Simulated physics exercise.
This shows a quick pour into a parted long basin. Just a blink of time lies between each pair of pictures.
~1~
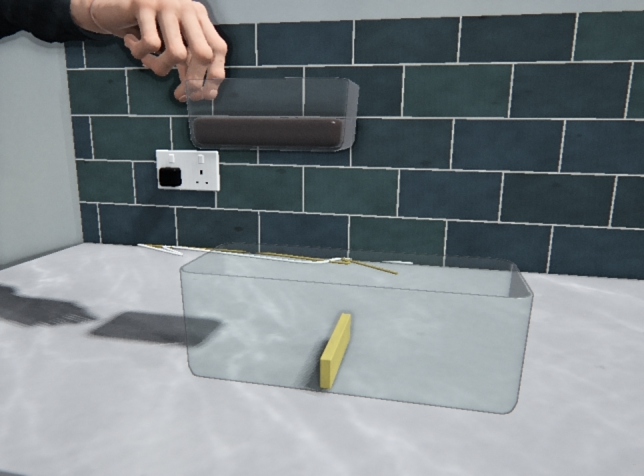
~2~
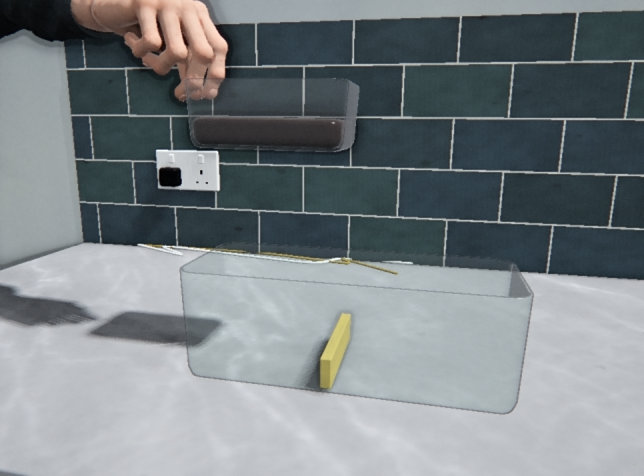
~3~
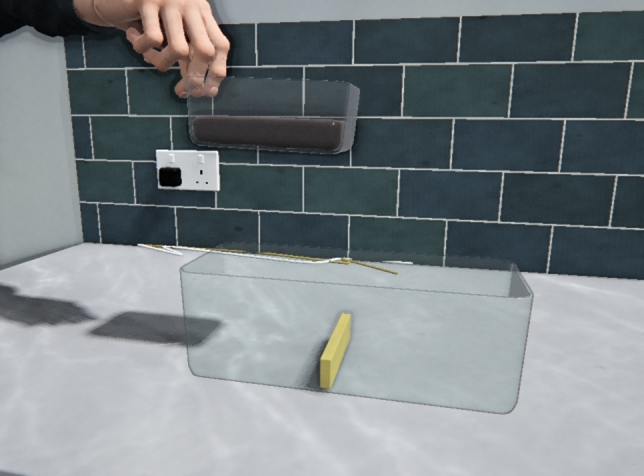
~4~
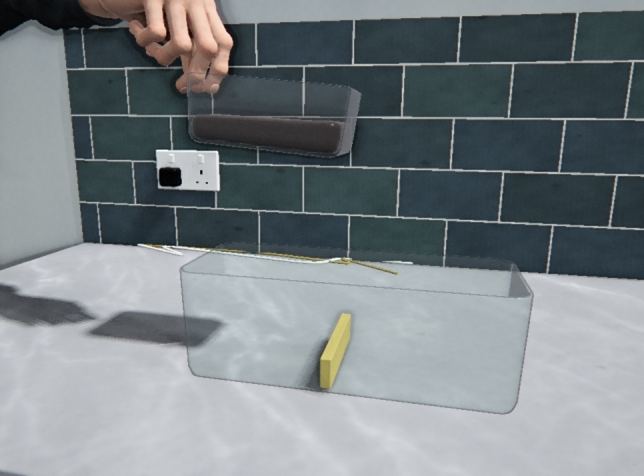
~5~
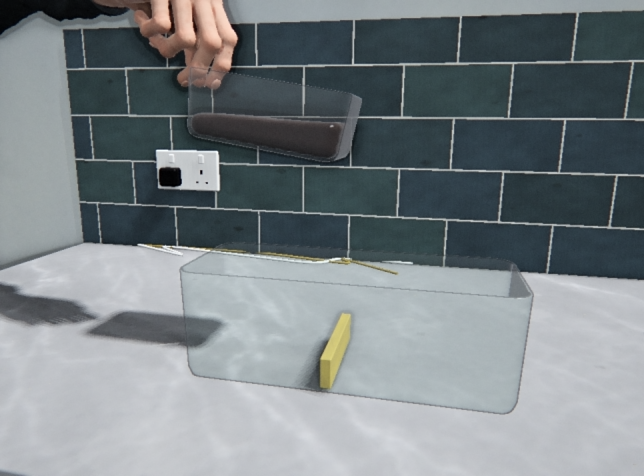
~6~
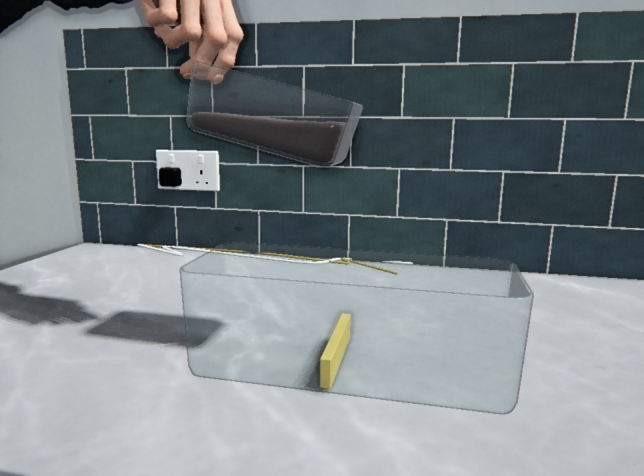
In the video, a hand holds a clear container of dark liquid above a long transparent basin with a low yellow divider, then gradually tilts the container so its right end lowers while the basin stays still.
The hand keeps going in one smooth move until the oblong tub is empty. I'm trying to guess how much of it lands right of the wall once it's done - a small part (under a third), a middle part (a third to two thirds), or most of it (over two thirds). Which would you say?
I'd say most of it, over two thirds.
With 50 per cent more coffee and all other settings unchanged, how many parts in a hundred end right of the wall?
I'd put it at some 85 %.
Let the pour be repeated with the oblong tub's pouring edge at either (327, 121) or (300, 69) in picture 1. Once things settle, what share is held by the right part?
Estimate, first then second: 70 per cent and 45 per cent.
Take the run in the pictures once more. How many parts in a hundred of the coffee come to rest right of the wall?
Near 85 in a hundred.
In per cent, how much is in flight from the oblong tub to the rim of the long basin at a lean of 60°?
Estimate: Some 30 per cent.
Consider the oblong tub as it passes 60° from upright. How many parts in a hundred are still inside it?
60 per cent, roughly.
A moment on, the oblong tub is tipped part way and 59 per cent is still to pour, 0 is left of the wall and 12 right of it.
Next, the oblong tub is tipped on its side and 17 per cent is still to pour, 3 is left of the wall and 70 right of it.
Then the oblong tub is tipped on its side and 2 per cent is still to pour, 12 is left of the wall and 83 right of it.
Later the oblong tub is tipped on its side and 0 per cent is still to pour, 15 is left of the wall and 84 right of it.
At rest 15 per cent lies left of the wall, 84 right of it and 1 outside.
